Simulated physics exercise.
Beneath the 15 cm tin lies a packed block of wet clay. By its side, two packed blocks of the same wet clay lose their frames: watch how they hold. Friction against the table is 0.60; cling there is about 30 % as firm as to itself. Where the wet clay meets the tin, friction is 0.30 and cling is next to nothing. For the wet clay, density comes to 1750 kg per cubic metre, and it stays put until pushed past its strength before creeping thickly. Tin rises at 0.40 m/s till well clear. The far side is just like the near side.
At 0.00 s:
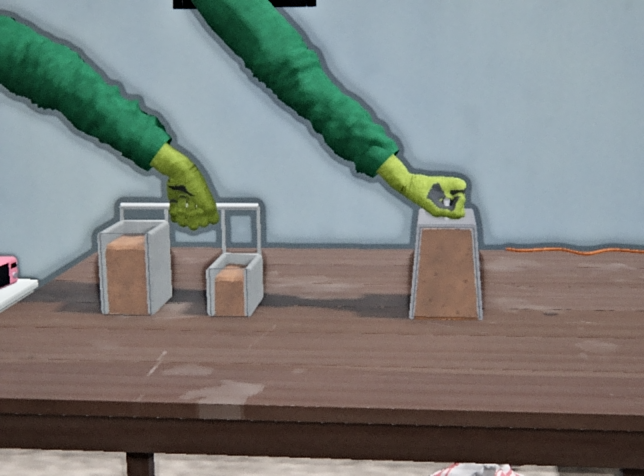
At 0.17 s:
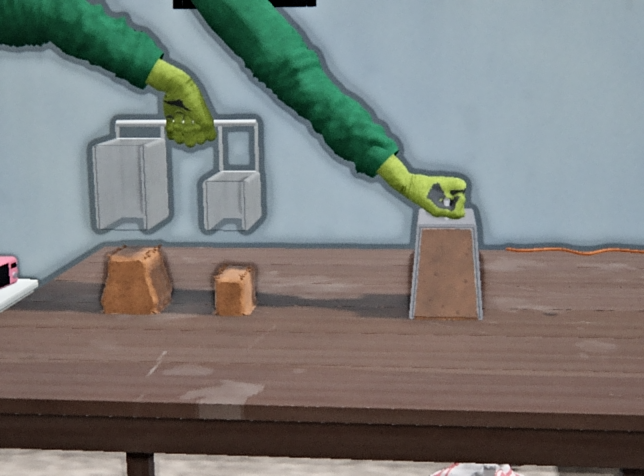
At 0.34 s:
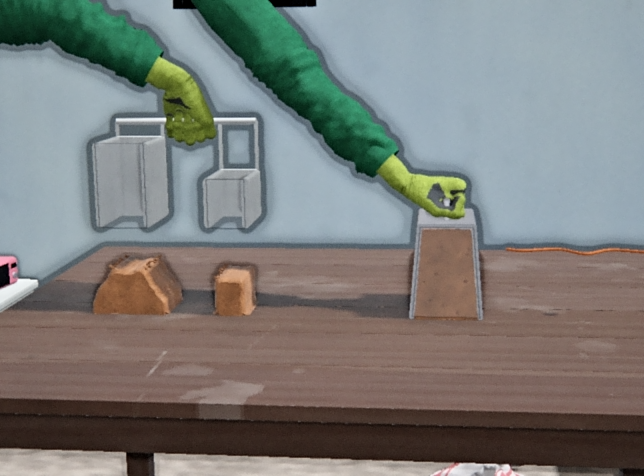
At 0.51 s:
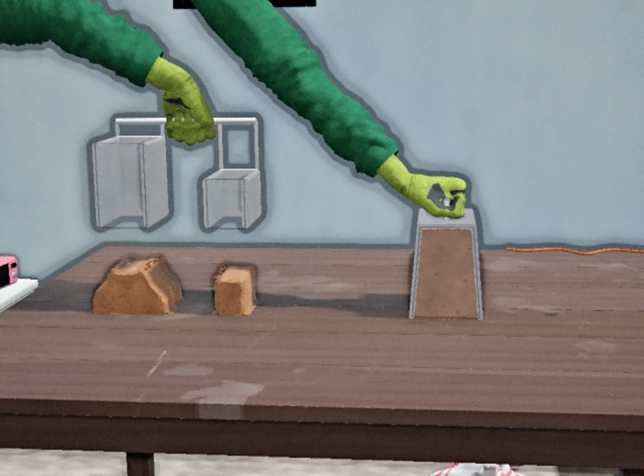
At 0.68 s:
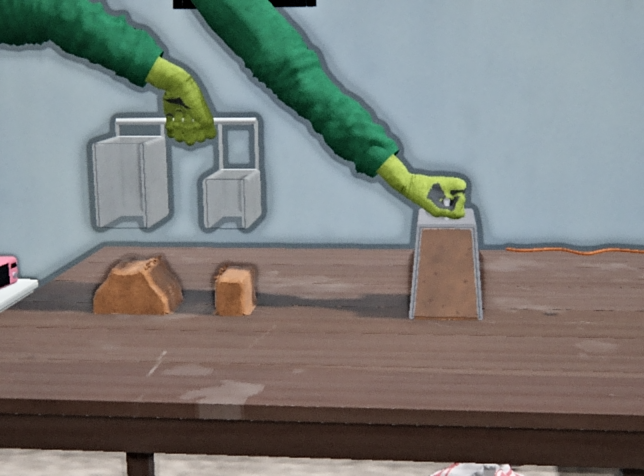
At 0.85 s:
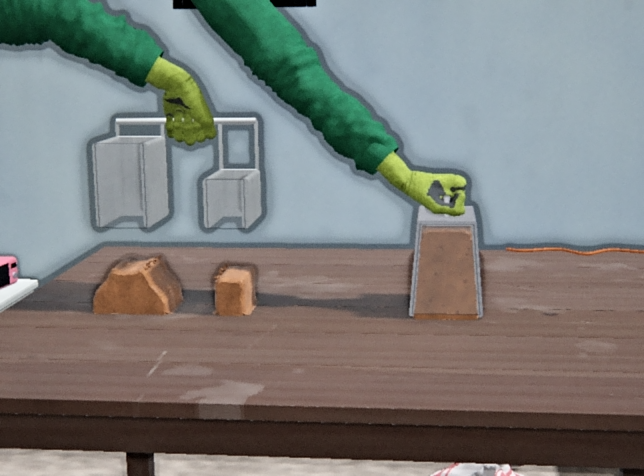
A dark wooden table stands before a pale blue-grey wall, seen from the front by a still camera. Two green-sleeved arms with yellow-green hands hold grey tins over brown clay, a joined pair at left and a tapered one at right. The left hand lifts its pair clear, the larger bared block slumps wider while the smaller barely changes, and lastly the right tin rises very slightly.
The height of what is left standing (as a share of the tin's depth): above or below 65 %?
It ends up smaller than 65 percent.
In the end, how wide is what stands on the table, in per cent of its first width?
Near 200 % by the end.
By 1.08 s, the tin is up by 9.2 cm.
By 1.35 s, the tin is up by 20 cm; what stands on the table is 58 % of the tin's depth.
By 1.62 s, the tin is up by 27 cm; what stands on the table is 58 % of the tin's depth.
By 1.89 s, the tin is up by 27 cm; what stands on the table is 57 % of the tin's depth.
By 1.99 s, at the end, the tin is up by 27 cm; what stands on the table is 57 % of the tin's depth.
